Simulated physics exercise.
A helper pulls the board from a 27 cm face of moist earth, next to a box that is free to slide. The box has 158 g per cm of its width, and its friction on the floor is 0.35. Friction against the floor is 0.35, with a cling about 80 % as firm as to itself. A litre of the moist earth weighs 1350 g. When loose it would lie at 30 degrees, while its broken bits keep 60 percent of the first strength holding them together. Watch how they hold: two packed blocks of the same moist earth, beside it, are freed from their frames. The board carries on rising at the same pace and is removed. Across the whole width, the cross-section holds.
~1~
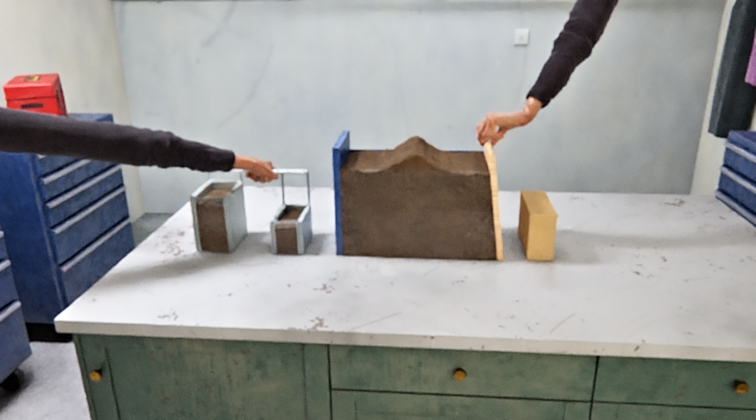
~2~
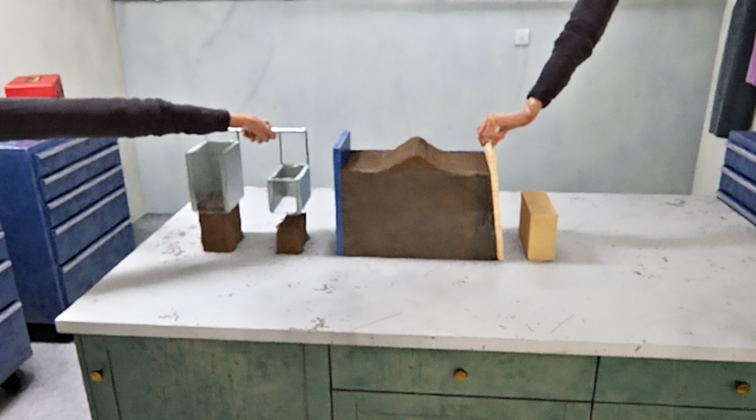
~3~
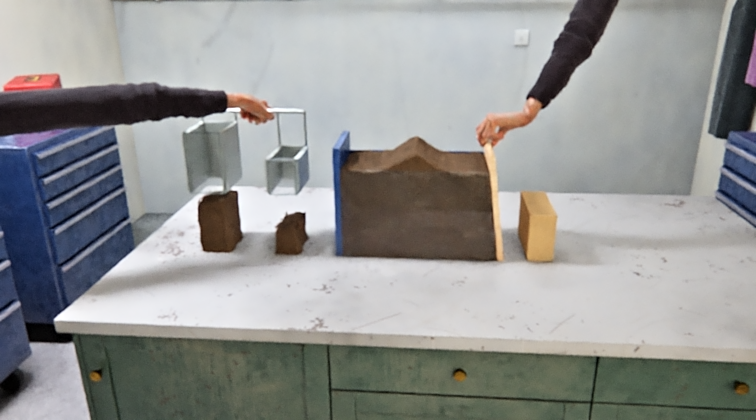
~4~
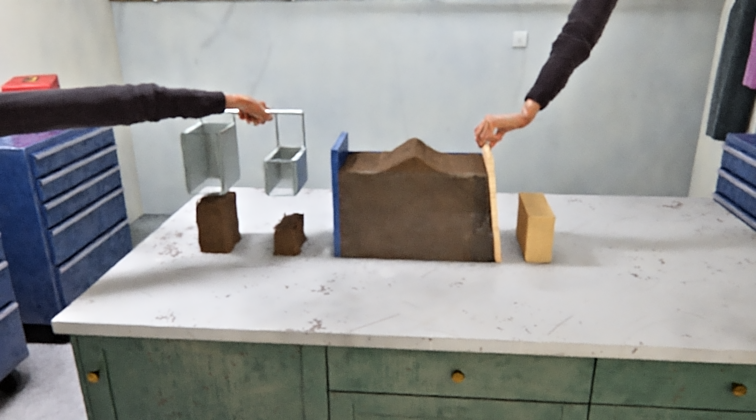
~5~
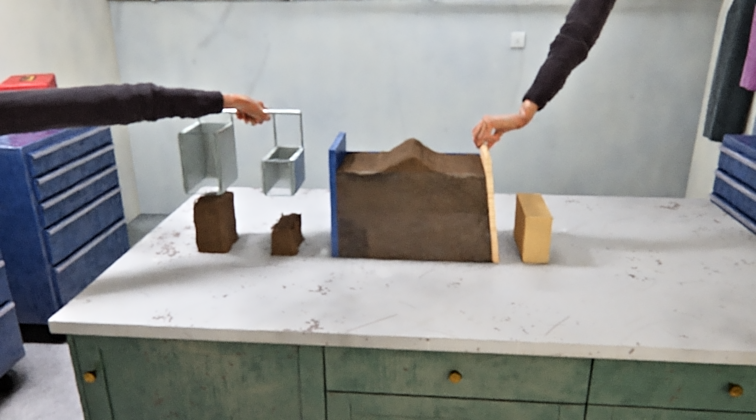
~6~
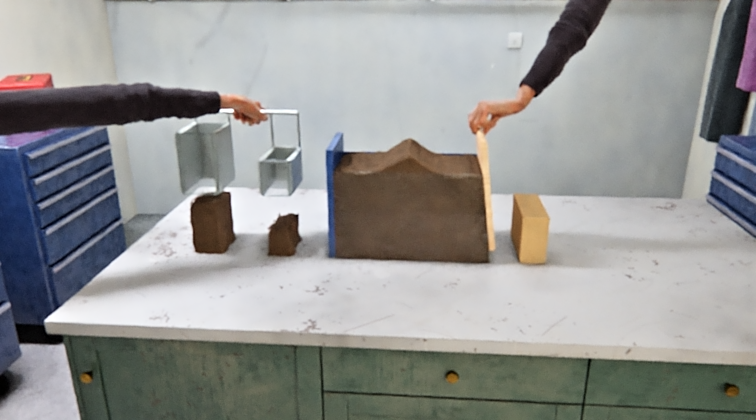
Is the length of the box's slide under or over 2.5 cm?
Result: Not reaching 2.5 cm.
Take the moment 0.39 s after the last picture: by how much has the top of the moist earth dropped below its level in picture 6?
The gap comes to about 0.0 centimetres.
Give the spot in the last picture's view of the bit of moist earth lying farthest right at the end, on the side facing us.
At about (520, 248).
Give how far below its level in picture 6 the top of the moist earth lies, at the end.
I'd put it at close to 1.5 cm.
Then, 0.18 s after the last picture, the box has not moved.
Then, 0.39 s after the last picture, the box has not moved.
Then, 0.61 s after the last picture, the box has not moved.
Then, 0.82 s after the last picture, the box has not moved.
Then, 1.29 s after the last picture, at the end, the box has been pushed 2 mm.
